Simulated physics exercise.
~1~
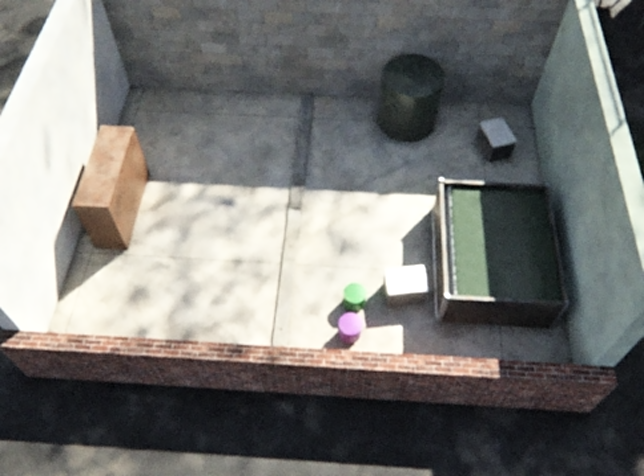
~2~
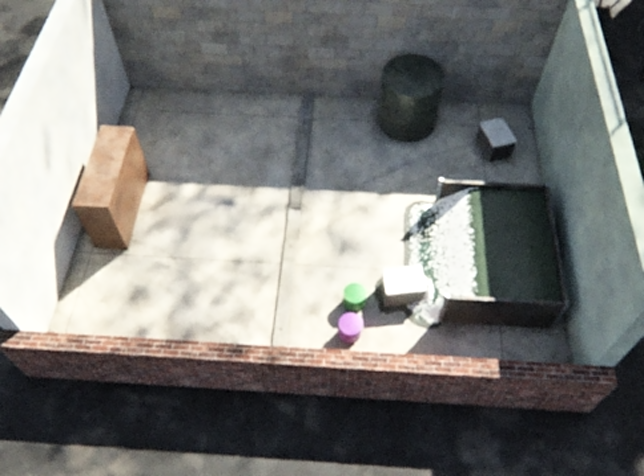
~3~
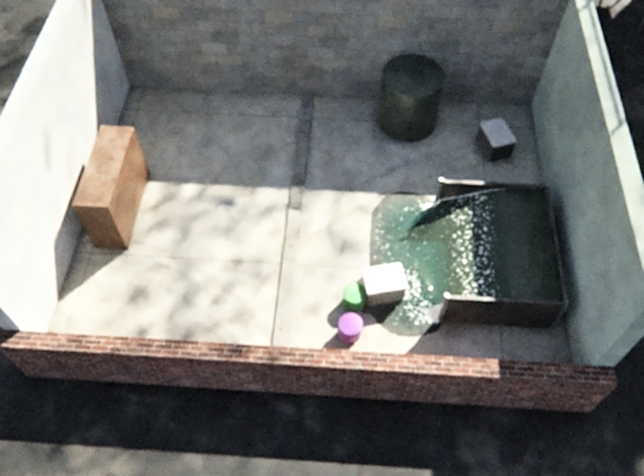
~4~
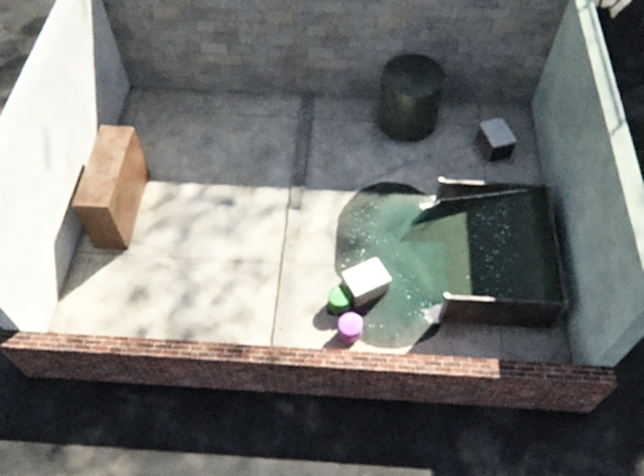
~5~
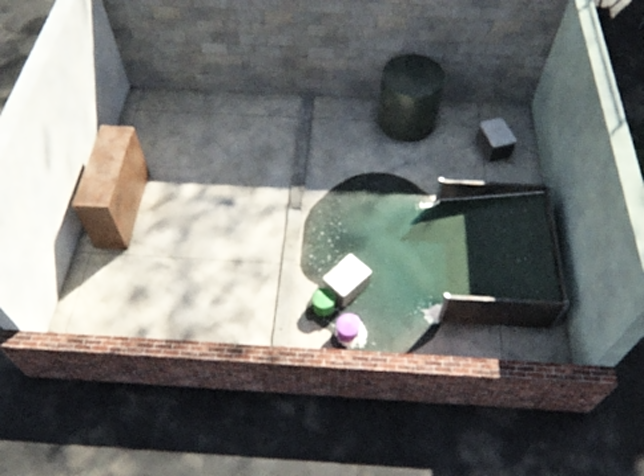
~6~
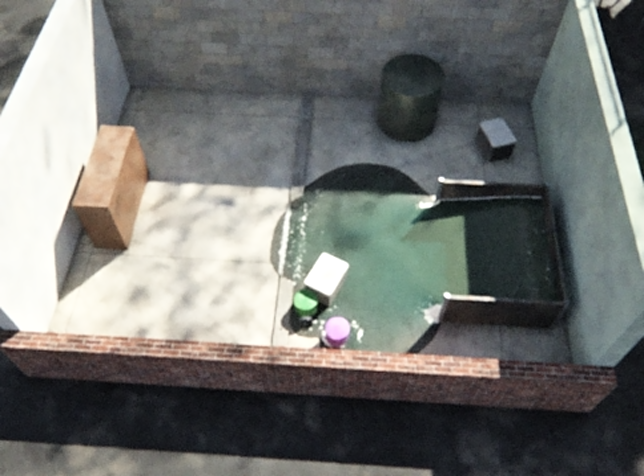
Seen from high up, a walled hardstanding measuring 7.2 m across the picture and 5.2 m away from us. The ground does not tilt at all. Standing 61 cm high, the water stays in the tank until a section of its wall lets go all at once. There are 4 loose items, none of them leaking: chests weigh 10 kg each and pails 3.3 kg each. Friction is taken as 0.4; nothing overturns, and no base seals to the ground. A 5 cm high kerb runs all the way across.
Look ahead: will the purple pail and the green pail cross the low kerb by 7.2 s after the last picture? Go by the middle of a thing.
The purple pail clears the kerb, and the green pail clears the kerb.
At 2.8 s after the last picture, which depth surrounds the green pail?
Close to 22 centimetres.
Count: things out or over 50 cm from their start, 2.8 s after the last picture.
I count 3.
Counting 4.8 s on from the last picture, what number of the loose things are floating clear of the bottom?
It comes to 3.
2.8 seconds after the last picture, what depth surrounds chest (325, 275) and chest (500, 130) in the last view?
I'd estimate 21 cm for the first and 0 cm for the second.
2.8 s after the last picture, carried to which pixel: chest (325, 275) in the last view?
(64, 264), roughly.
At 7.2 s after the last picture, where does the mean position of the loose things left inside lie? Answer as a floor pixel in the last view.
That lands at roughly (228, 226).
Then, 0.9 s after the last picture the purple pail is near (284, 342), 0.9 m from its start, afloat; the green pail is near (285, 321), 1.1 m from its start, afloat; 1 of 4 are over the mark; 2 afloat.
Then, 2.8 s after the last picture the purple pail is near (83, 316), 3.6 m from its start, afloat; the green pail is near (92, 271), 3.6 m from its start, afloat; 3 of 4 are over the mark; 3 afloat.
Then, 4.8 s after the last picture the purple pail is near (69, 312), 3.8 m from its start, afloat; the green pail is near (137, 241), 3.3 m from its start, afloat; 3 of 4 are over the mark; 3 afloat.
Then, 7.2 s after the last picture the purple pail is near (93, 305), 3.5 m from its start, afloat; the green pail is near (188, 184), 3.2 m from its start, afloat; 3 of 4 are over the mark; 2 afloat.
